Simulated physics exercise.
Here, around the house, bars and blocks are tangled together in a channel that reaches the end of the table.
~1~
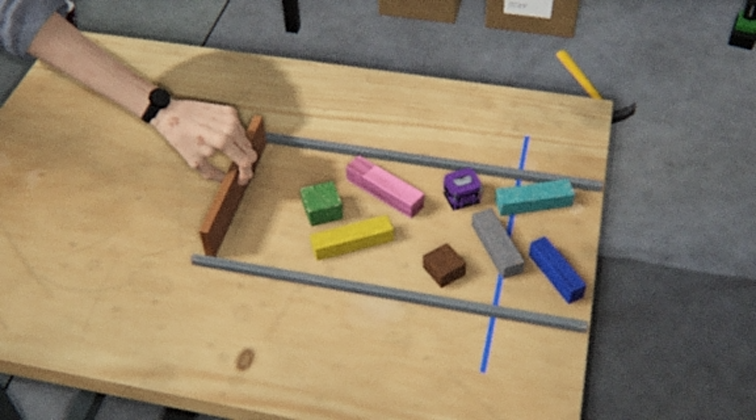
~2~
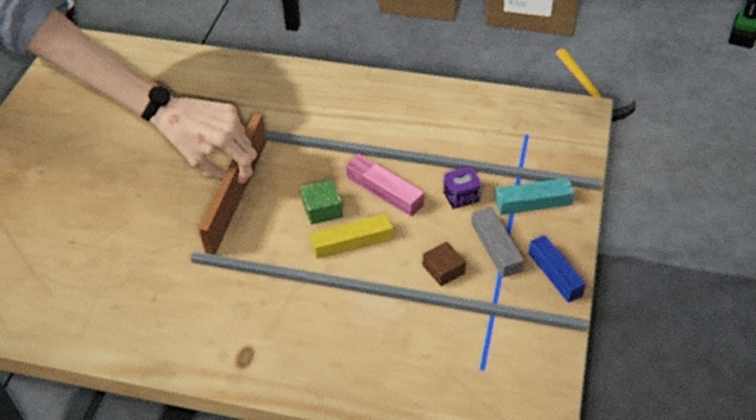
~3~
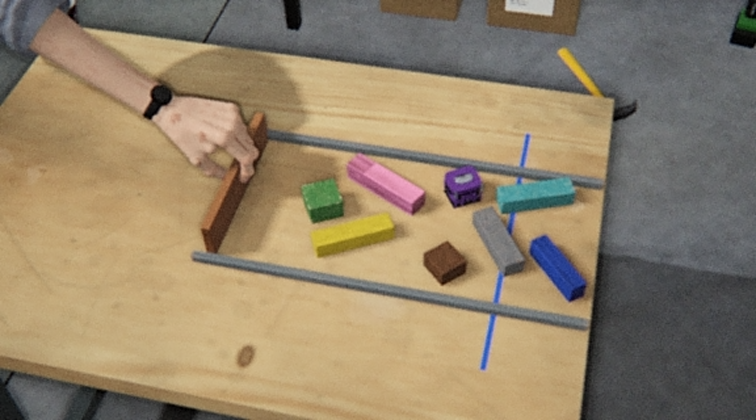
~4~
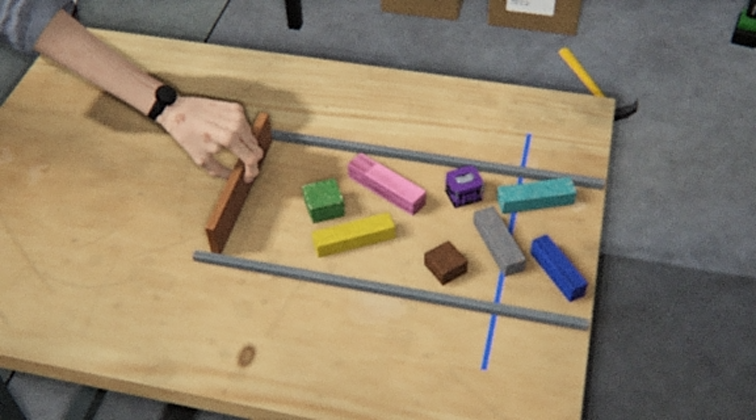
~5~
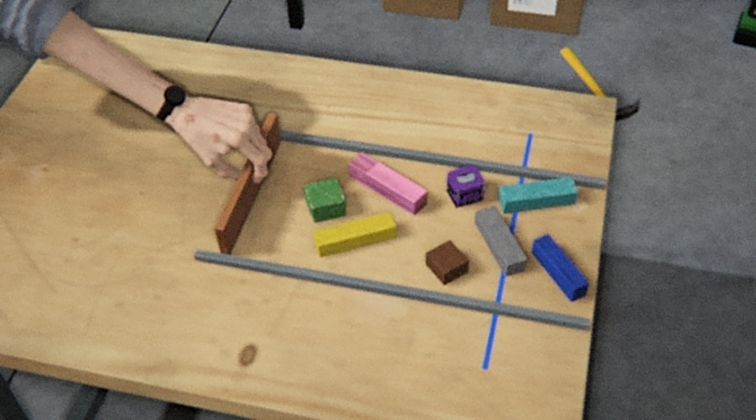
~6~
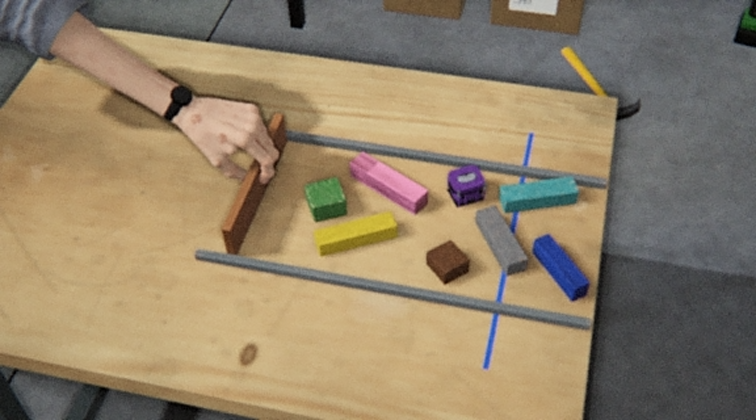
On a wooden table, a hand held a brown board upright behind scattered colourful blocks and bars between two grey rails, then slid it slightly to the right, while the pieces stayed practically still.
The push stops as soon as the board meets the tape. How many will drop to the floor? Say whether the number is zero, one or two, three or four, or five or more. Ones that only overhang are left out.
Falls: One or two.
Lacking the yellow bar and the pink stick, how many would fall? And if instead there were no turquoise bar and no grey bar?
0 and 0.
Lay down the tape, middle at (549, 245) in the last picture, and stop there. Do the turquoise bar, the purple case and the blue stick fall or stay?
In this case the turquoise bar drops; next, the purple case does not drop; last, the blue stick drops.
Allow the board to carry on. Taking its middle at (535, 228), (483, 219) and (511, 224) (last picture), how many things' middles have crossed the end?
Counts: 3, 0, 2.
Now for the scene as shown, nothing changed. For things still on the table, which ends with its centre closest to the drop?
The grey bar is it.
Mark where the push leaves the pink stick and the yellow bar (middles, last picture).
Around (557, 217) and around (545, 267).
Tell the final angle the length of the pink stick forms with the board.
It sits some 50° out of line.
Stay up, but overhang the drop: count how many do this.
Expected count: 2.
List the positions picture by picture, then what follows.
Blue stick (557, 270); turquoise bar (535, 198); grey bar (497, 243); board (235, 184); tape (507, 241), in the first picture.
Turquoise bar (535, 196); board (235, 182), in the second picture.
Grey bar (498, 241); green block (323, 201), in the third picture.
Blue stick (558, 268); brown block (446, 263), in the fourth picture.
Turquoise bar (538, 195); pink stick (388, 184), in the fifth picture.
Blue stick (560, 267); turquoise bar (539, 195); grey bar (501, 240); board (257, 182); tape (511, 238), in the sixth picture.
Soon after, none off yet; blue stick at rest near (560, 267); turquoise bar at rest near (539, 195); grey bar at rest near (501, 240).
After that, none off yet; blue stick at rest near (563, 267); turquoise bar at rest near (539, 195); grey bar displaced a little near (525, 240).
In the end, the number that fall off is one or two; gone, blue stick.
